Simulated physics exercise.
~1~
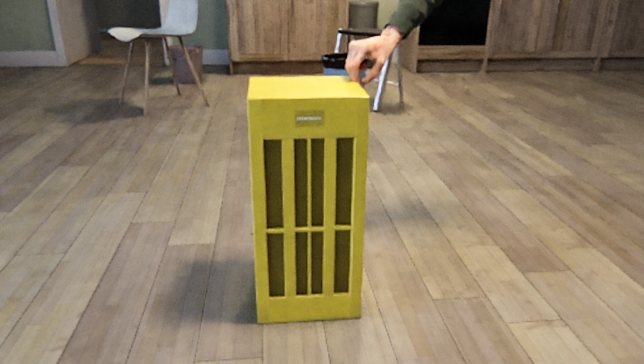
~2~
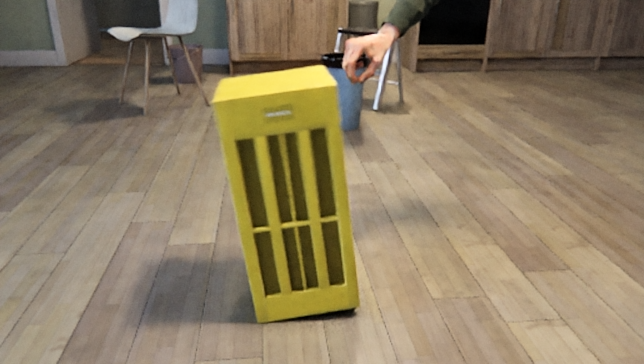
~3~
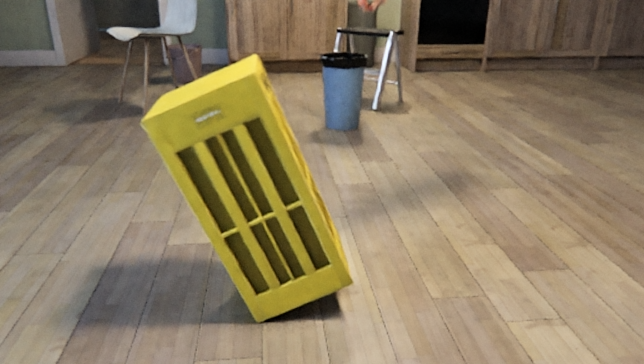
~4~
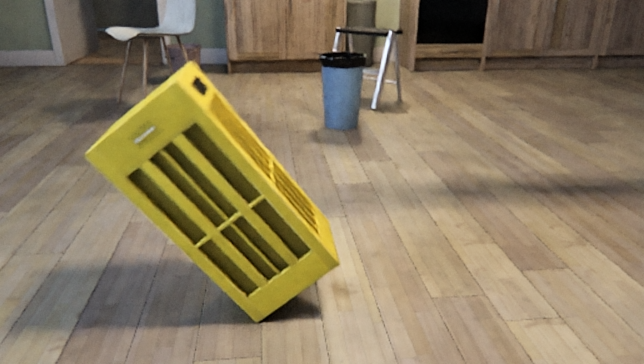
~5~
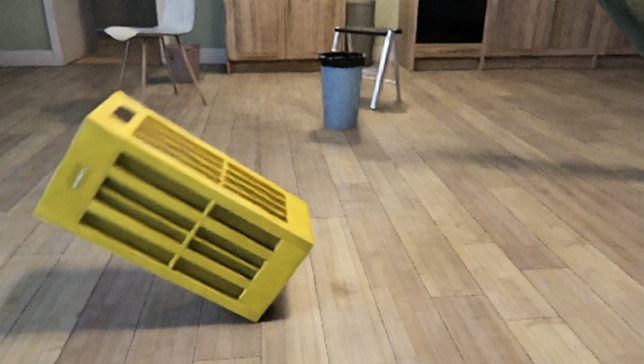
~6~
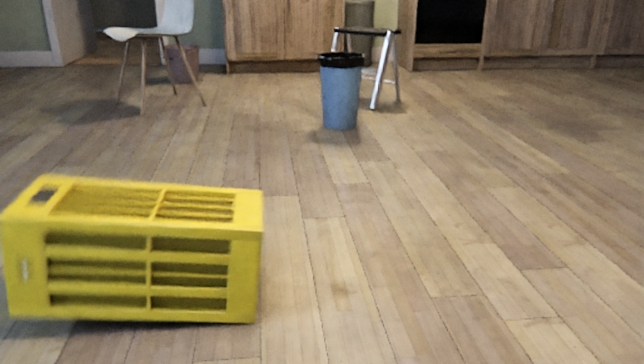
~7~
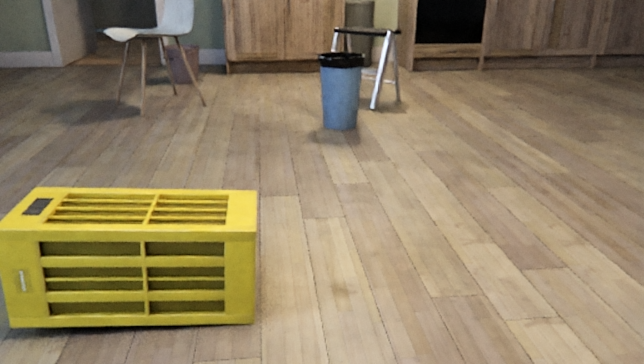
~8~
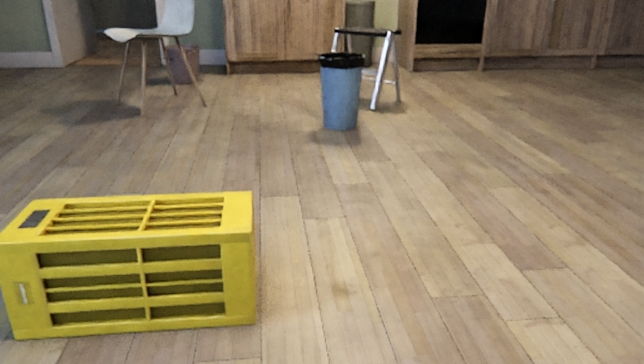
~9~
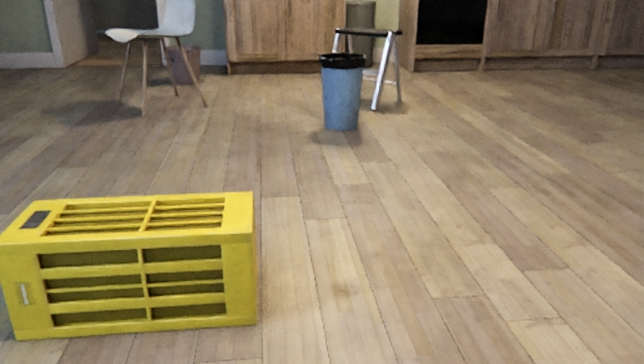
Yellow slatted crate tipping left after a hand pushes its top, toppling onto its side and lying still on the wooden floor.
